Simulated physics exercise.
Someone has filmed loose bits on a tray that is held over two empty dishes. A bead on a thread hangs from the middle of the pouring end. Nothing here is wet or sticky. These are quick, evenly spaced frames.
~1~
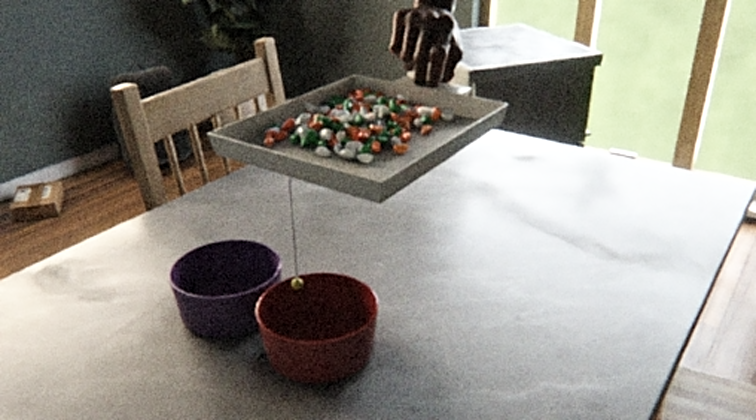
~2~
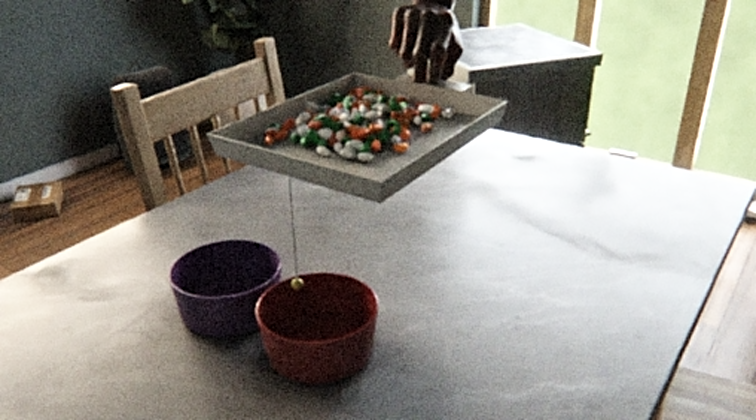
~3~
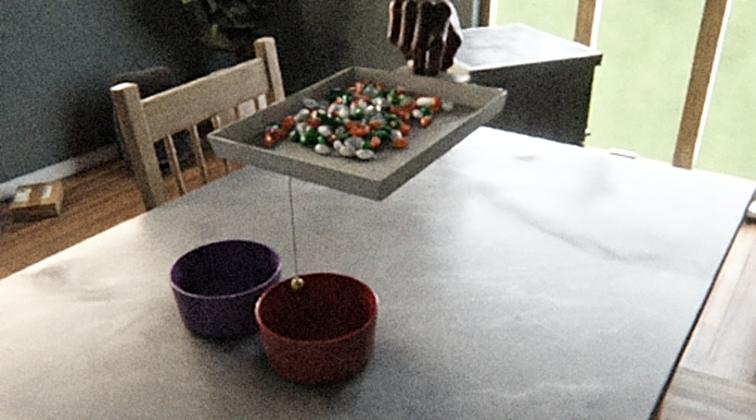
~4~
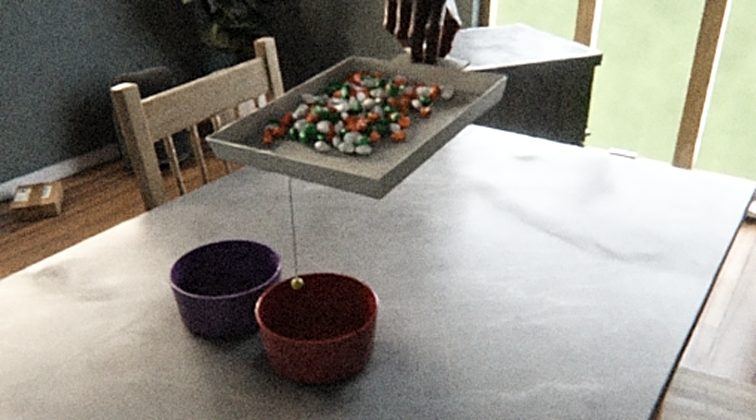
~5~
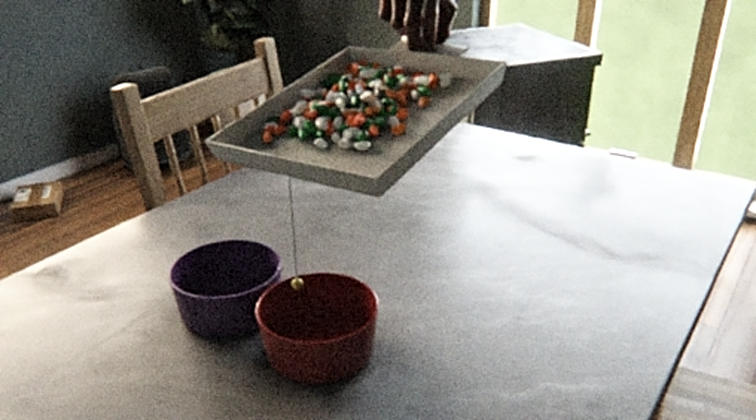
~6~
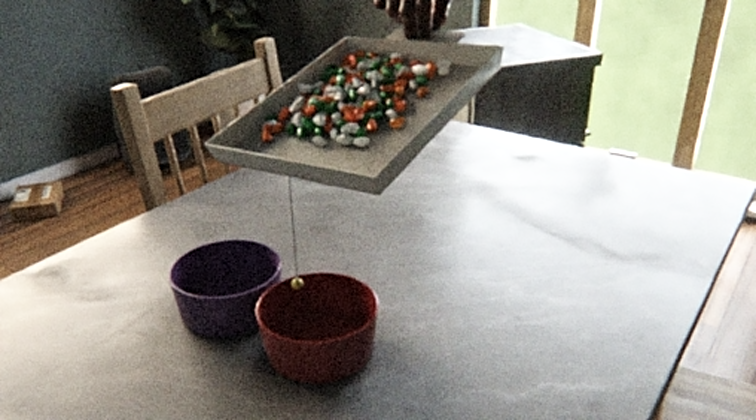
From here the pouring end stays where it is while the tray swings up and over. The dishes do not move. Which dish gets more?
Fuller: The left-hand dish.
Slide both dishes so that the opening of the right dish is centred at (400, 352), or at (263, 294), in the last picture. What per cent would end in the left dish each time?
First some 20, then 20 per cent.
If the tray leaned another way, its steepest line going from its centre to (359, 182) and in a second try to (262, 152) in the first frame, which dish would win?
First the right-hand dish, then the left-hand dish.
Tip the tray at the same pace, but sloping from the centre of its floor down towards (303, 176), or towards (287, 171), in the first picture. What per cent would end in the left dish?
About 0 and 10 per cent.
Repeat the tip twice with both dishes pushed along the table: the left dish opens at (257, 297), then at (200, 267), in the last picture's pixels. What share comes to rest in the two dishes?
Roughly 60 per cent, and 80 per cent.
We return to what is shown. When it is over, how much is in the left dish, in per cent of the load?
It comes to 60 per cent or so.
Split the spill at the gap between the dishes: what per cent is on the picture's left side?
About 90 per cent.
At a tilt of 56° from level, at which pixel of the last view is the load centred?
Close to (280, 98).
Soon after the last picture, tray tipped steeply; all on the tray.
A little later, tray tipped right over; nearly all on the tray; a stray few in the left dish; a stray few outside both.
Later still, tray tipped past a quarter turn; a stray few in the right dish; about half in the left dish; about half outside both.
At rest, tray tipped past a quarter turn; a stray few in the right dish; about half in the left dish; about half outside both.
